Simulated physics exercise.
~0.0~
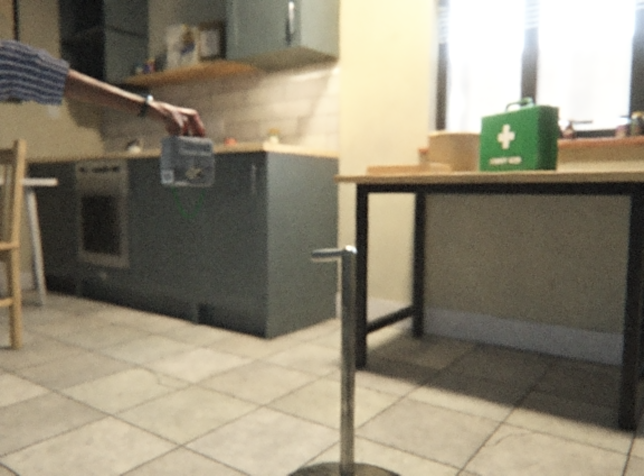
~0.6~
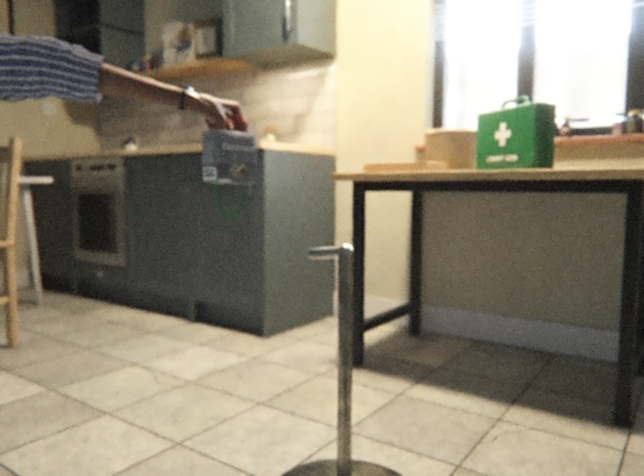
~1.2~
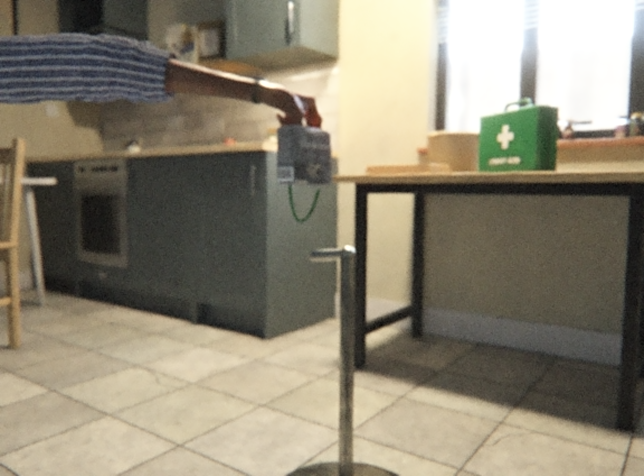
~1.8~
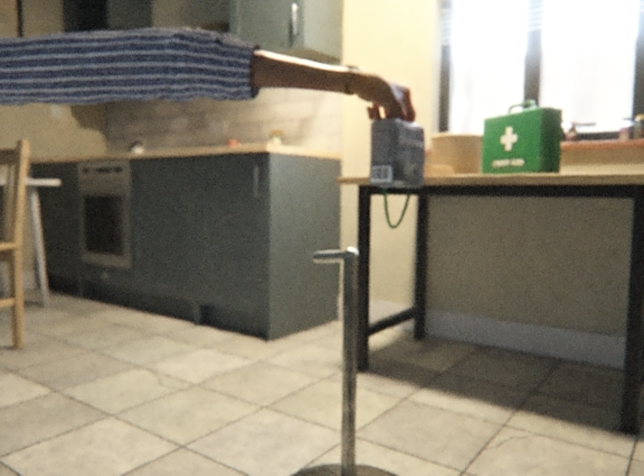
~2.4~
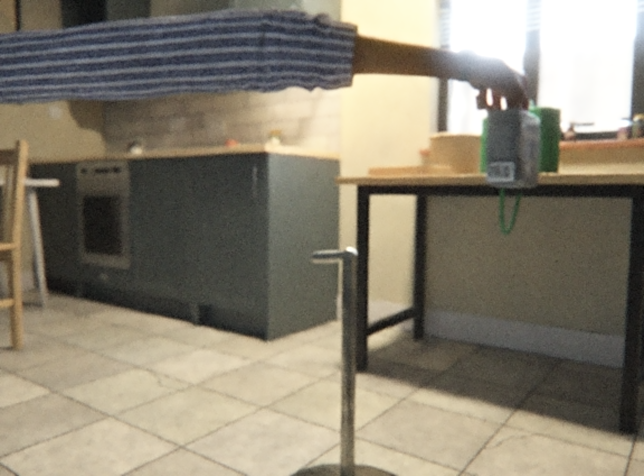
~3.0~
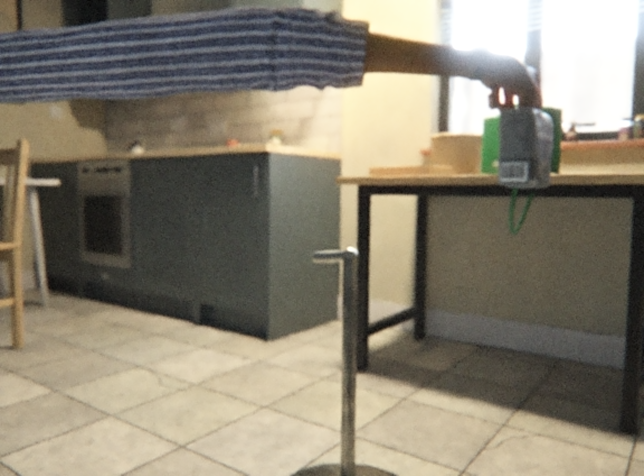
The clip shows a hand in a striped sleeve carrying a grey pouch with a green loop dangling beneath it rightward across a kitchen, passing above a short metal post without touching it and ending past the post, held before a green first aid box on a table.
